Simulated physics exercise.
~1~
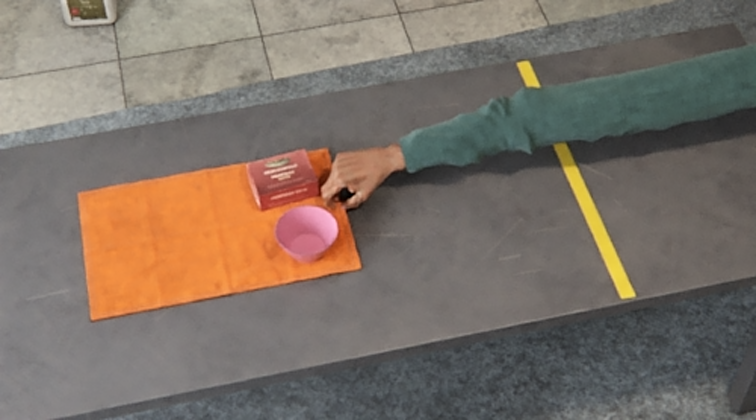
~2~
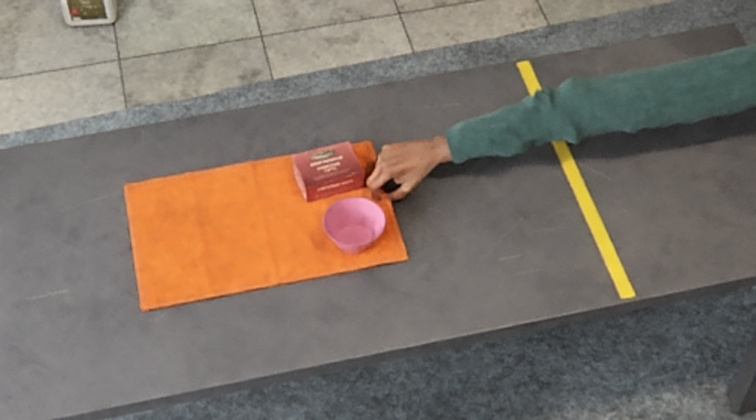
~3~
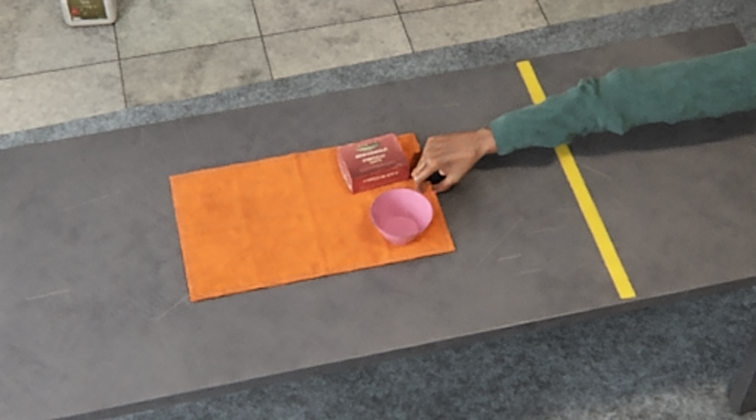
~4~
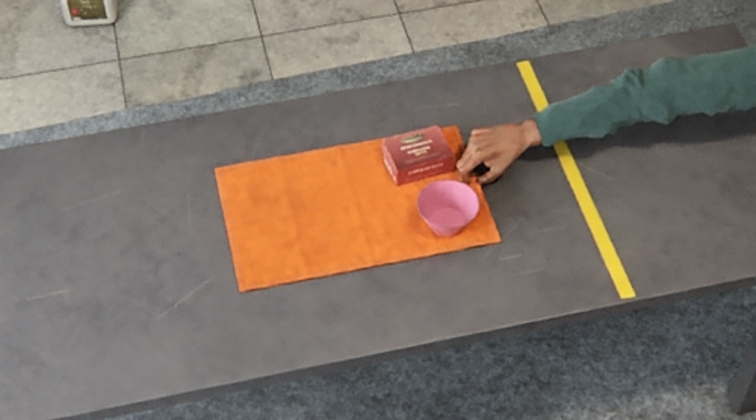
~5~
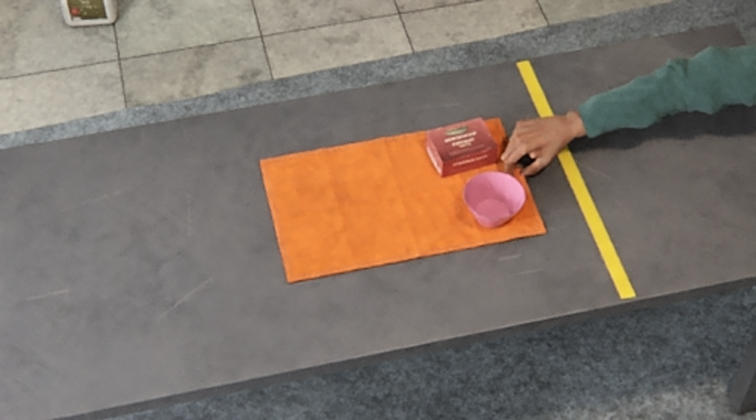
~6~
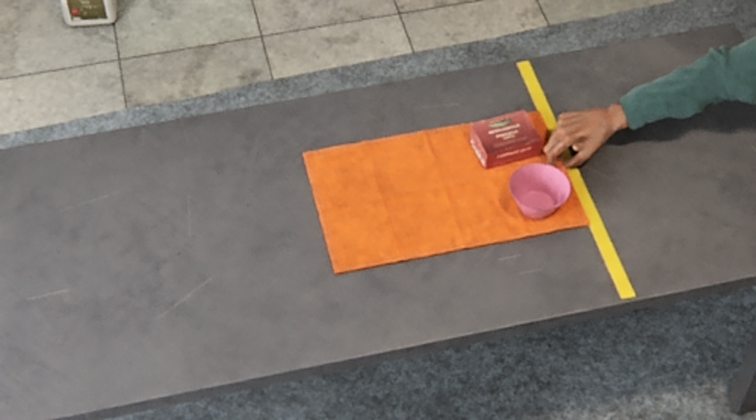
The footage shows a hand in a green sleeve pulling an orange cloth to the right across a dark table, carrying a pink bowl and a red packet along with it, until the cloth's leading edge reaches the yellow tape line with both items still on top.
